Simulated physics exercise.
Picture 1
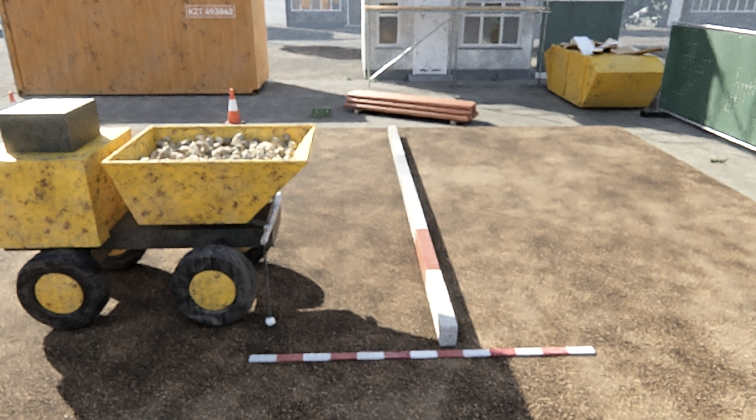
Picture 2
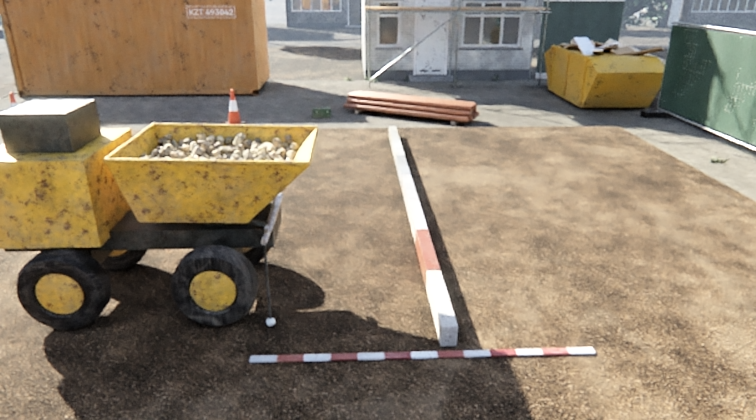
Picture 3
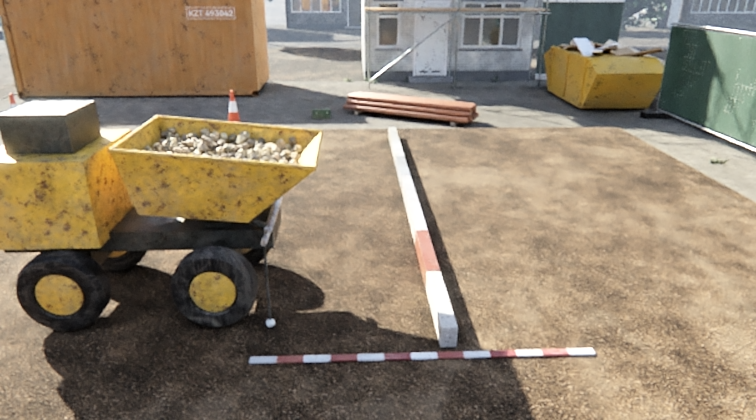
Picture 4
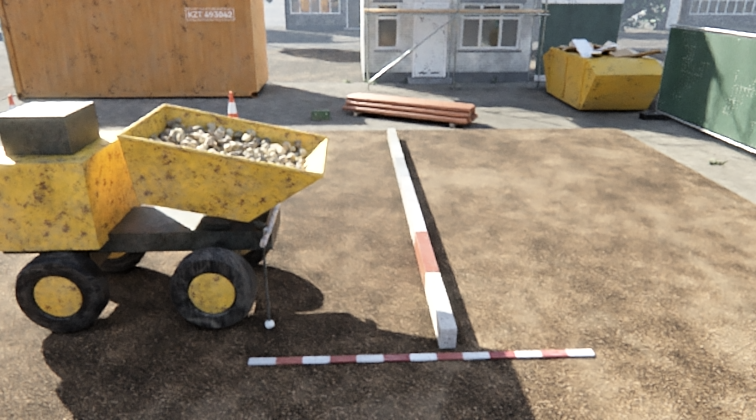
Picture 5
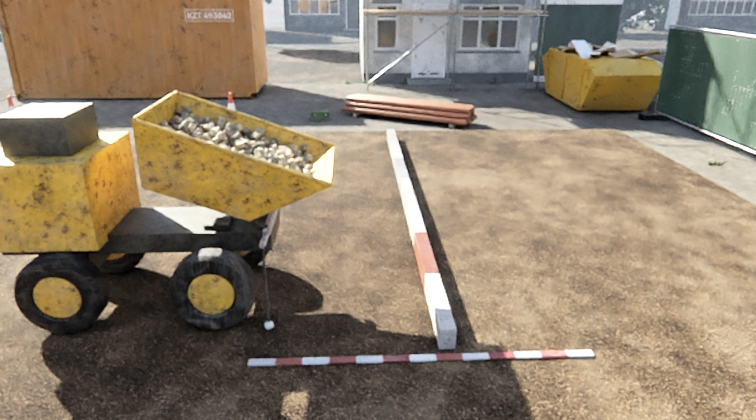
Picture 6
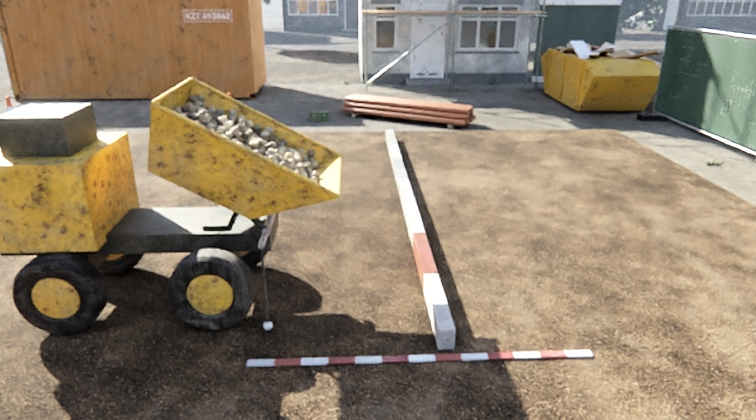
The yellow dumper's open body, full of pale broken stones, tilted slowly at first and then more steeply, its back end rising and its front lip dipping toward the red and white kerb on the right.
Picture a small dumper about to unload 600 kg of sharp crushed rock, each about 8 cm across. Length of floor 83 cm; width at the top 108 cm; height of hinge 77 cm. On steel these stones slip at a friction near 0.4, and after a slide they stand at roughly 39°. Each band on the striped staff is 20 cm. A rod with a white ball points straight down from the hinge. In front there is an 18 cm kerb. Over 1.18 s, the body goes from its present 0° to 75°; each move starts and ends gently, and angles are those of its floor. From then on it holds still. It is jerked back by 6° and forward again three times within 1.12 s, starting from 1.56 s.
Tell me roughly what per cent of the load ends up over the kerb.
Around 10 out of 100.
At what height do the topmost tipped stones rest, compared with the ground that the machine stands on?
Roughly 46 cm above the ground.
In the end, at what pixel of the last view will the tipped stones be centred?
In the last view, about (395, 281).
A little later the floor is at 63°; 100 % in the body; the foremost stones are at (339, 207).
Then the floor is at 75°; 81 % in the body, 19 % on this side of the kerb; the foremost stones are at (409, 281).
Later still the floor is at 75°; 0 % in the body, 90 % on this side of the kerb, 10 % over the kerb; the foremost stones are at (531, 275).
In the end the floor is at 75°; 0 % in the body, 89 % on this side of the kerb, 11 % over the kerb; the foremost stones are at (531, 275).
